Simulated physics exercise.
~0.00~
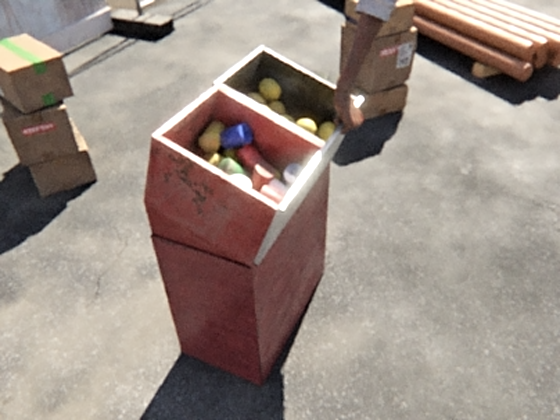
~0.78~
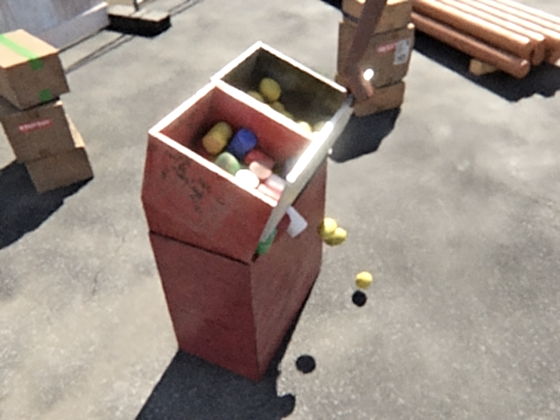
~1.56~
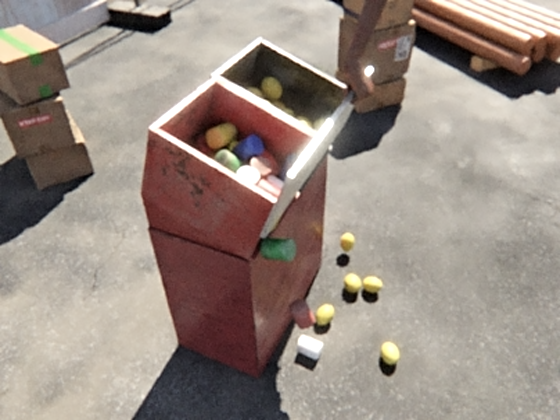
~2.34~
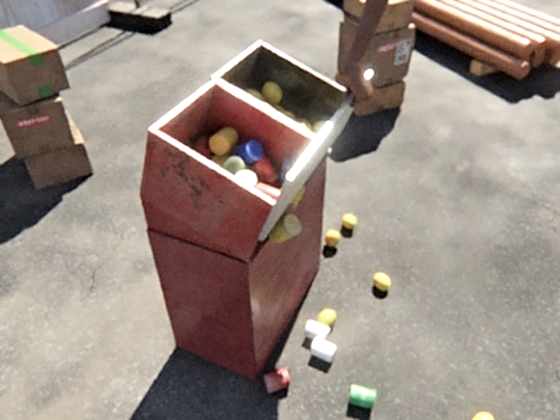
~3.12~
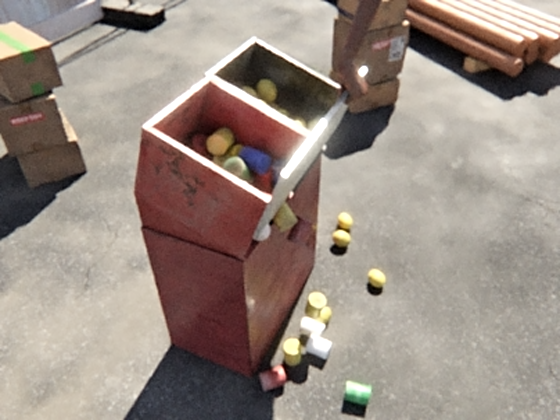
On sunlit pavement, a hand lifts a gate and yellow and colourful pieces spill from two bins.
